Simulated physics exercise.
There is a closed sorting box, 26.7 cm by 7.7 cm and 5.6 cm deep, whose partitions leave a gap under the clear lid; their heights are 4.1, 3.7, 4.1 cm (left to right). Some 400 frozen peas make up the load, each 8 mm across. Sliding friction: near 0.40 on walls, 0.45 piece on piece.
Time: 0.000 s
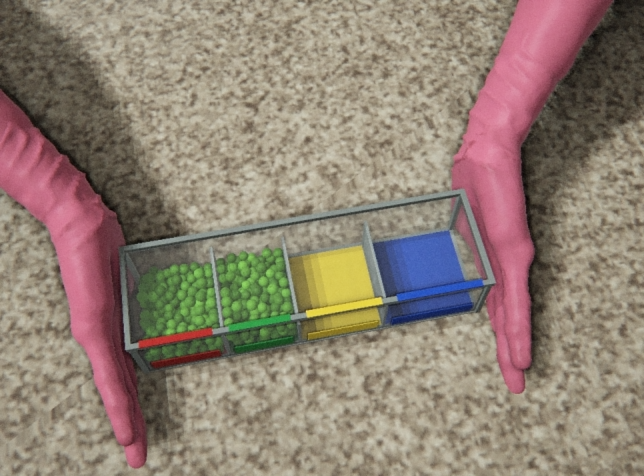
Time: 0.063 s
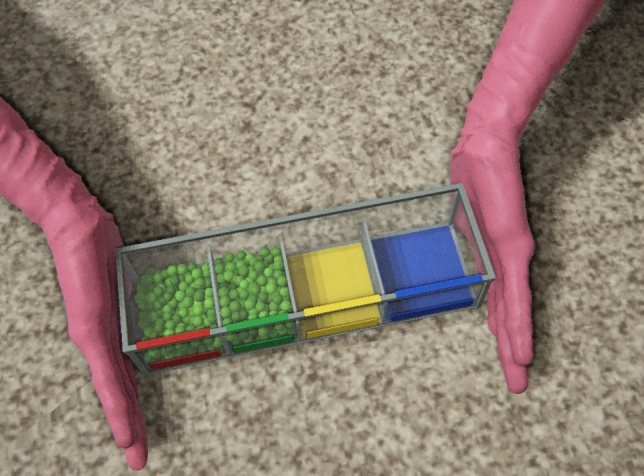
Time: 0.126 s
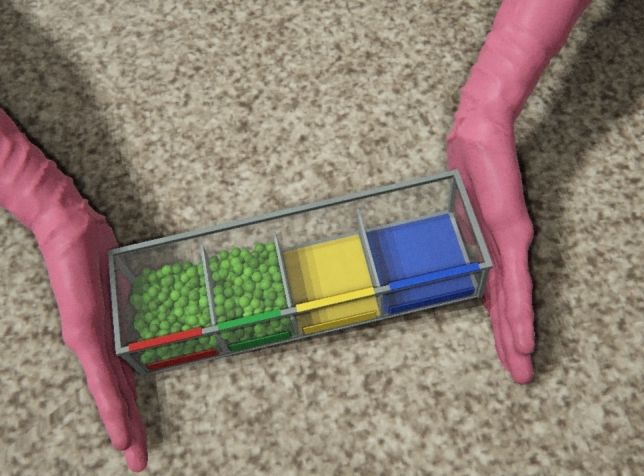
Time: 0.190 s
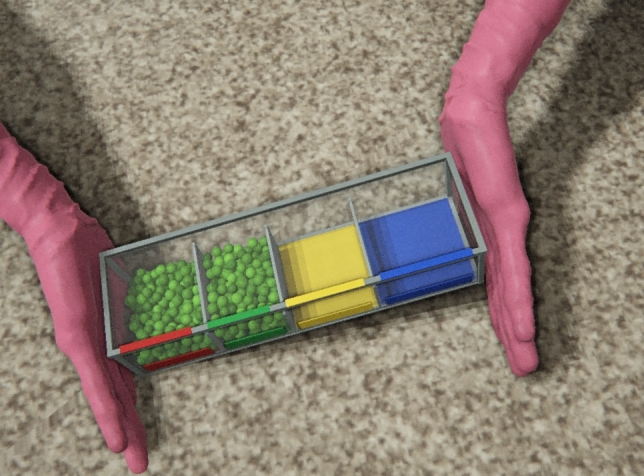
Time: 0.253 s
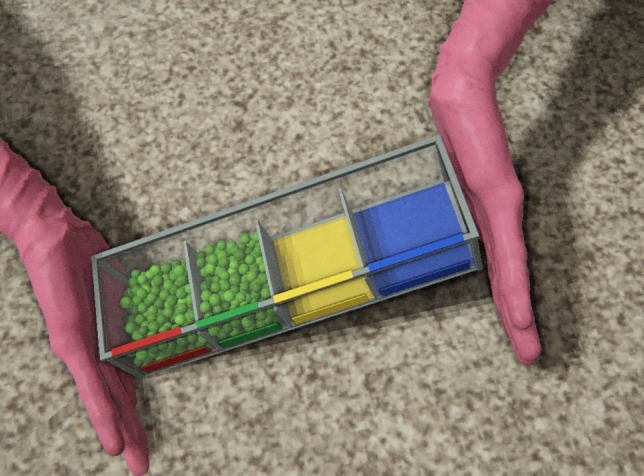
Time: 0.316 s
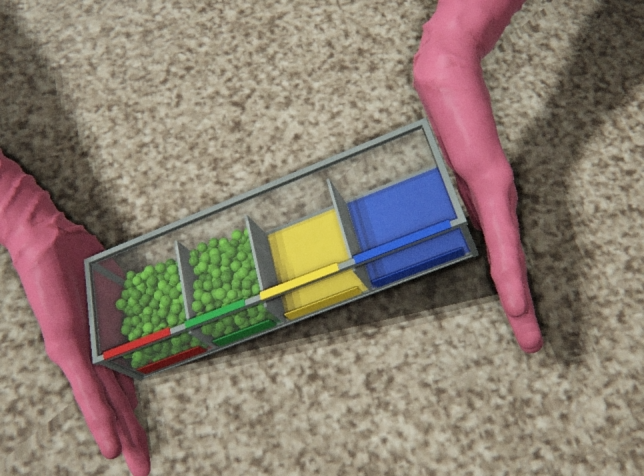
In the video, two pink hands hold a clear divided box with small green balls in its red and green sections, beside empty yellow and blue ones, and steadily tilt it, raising the right end while the balls barely shift.
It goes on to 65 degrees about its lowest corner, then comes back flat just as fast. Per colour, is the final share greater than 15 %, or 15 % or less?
Red: Greater than 15 %, blue: 15 % or less, green: Greater than 15 %, yellow: 15 % or less.
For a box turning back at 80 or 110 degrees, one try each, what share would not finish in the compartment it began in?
I'd expect close to 10 and then close to 15 per cent.
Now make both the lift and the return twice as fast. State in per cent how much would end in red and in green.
In per cent, red gets 60 and green gets 40.
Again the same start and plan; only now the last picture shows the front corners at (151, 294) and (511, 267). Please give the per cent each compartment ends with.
Per cent by compartment: Red 45, blue 0, green 45, yellow 10.
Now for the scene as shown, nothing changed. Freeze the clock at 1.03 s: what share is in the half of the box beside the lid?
I'd say around 20 percent of the pieces.
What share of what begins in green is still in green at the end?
About 90 in a hundred.
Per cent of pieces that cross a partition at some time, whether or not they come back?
Some 5 per cent.
Then, at 1.03 s, tilt 63 degrees; red 55 %, green 45 %.
Then, at 1.51 s, tilt 26 degrees; red 55 %, green 45 %.
After 2.06 s, tilt 0 degrees; red 55 %, green 45 %.
In the end, at 2.4 s, red 55 %, blue 0 %, green 45 %, yellow 0 %.
